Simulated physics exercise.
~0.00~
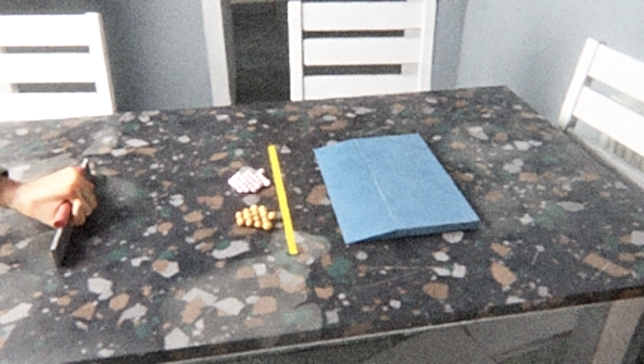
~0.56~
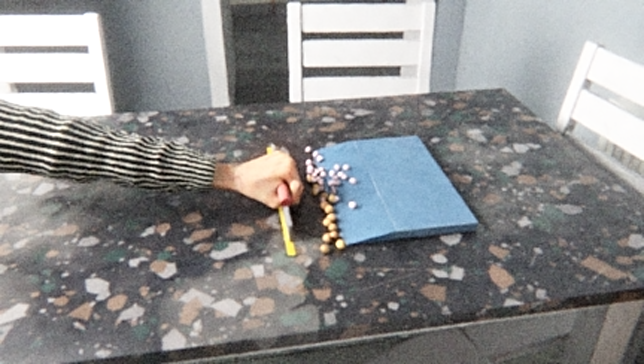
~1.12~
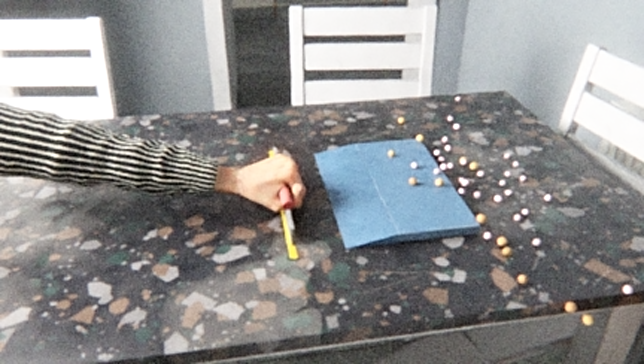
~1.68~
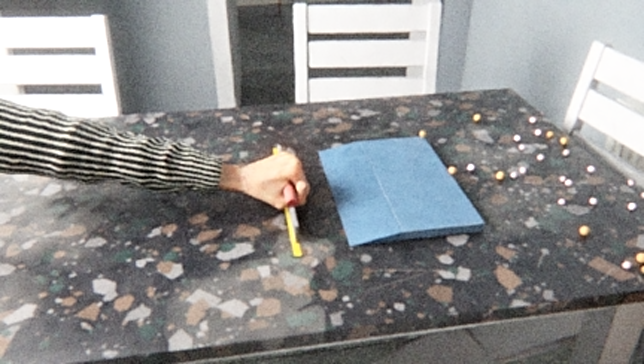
Two small piles of pale and tan beads went scattering over a blue ramp on a speckled table as a hand pushed a dark scraper right and stopped at the yellow tape, and the beads ended up spread out beyond the ramp.
